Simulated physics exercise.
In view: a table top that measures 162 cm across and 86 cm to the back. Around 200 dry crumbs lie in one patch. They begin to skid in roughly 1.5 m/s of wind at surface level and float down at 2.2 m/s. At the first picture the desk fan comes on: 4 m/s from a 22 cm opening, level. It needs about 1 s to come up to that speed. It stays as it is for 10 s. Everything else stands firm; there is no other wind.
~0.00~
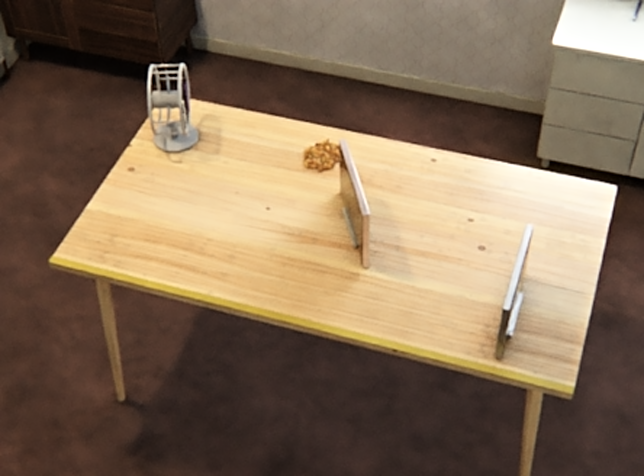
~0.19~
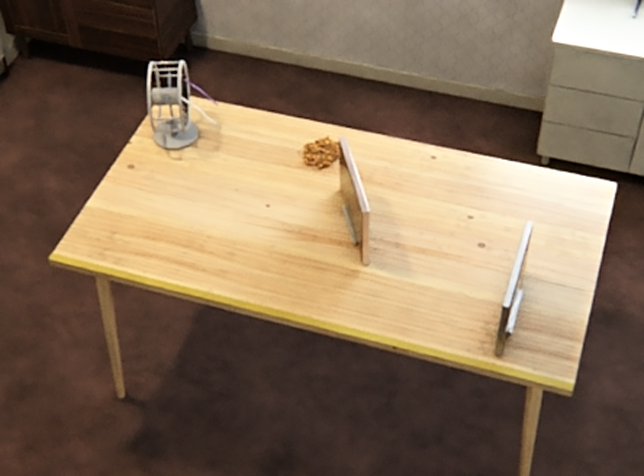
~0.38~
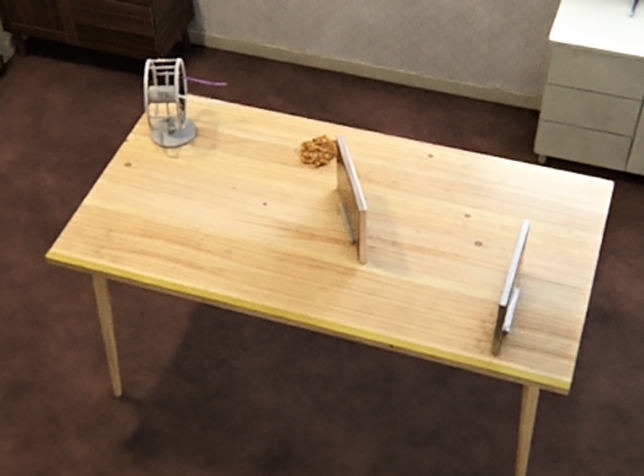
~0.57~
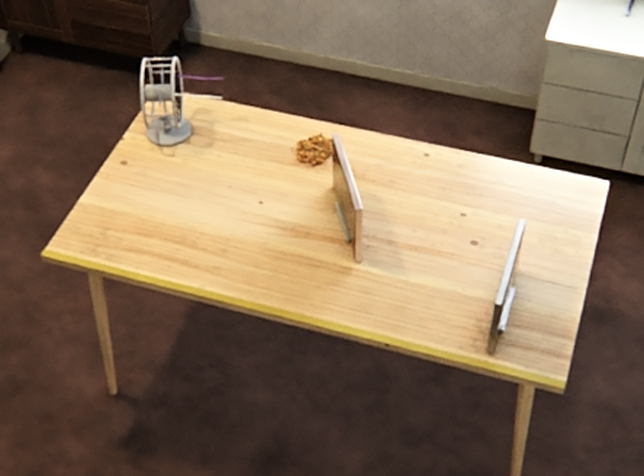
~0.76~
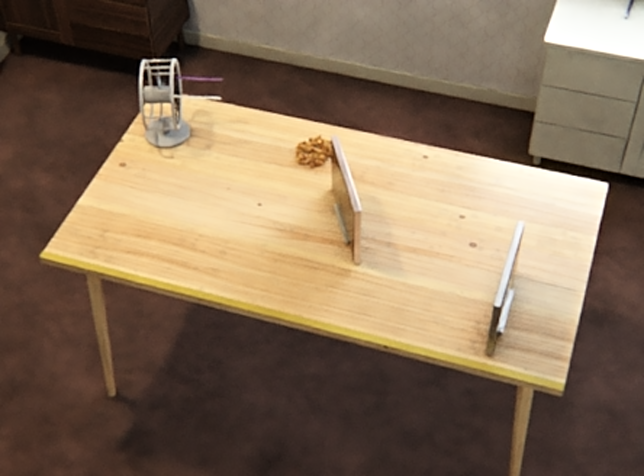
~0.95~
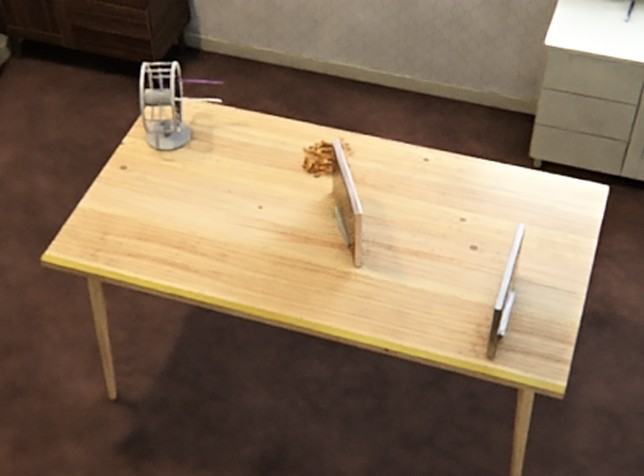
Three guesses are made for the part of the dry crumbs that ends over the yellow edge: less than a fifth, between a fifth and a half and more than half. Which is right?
The share over the yellow edge is less than a fifth.
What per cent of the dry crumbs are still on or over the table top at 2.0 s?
Some 70 per cent.
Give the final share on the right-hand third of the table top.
About 30 %.
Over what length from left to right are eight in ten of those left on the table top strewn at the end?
About 80 cm.
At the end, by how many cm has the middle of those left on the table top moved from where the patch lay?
Roughly 45 cm.
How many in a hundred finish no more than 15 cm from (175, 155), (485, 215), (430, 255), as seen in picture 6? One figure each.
In turn about 0 %, 10 %, 0 %.
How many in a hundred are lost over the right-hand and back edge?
About 15 % right-hand, 30 % back.
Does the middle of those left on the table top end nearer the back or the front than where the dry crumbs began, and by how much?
To the front, by about 5 cm.
After 2.0 s, 58 % are on the move or not yet settled, 0 % are over the yellow edge; the middle of those still in play is near (440, 188).
After 3.2 s, 32 % are on the move or not yet settled, 0 % are over the yellow edge; the middle of those still in play is near (427, 186).
After 5.5 s, 28 % are on the move or not yet settled, 0 % are over the yellow edge; the middle of those still in play is near (455, 191).
After 10.0 s, at the end, 0 % are over the yellow edge; the middle of those still in play is near (440, 188).
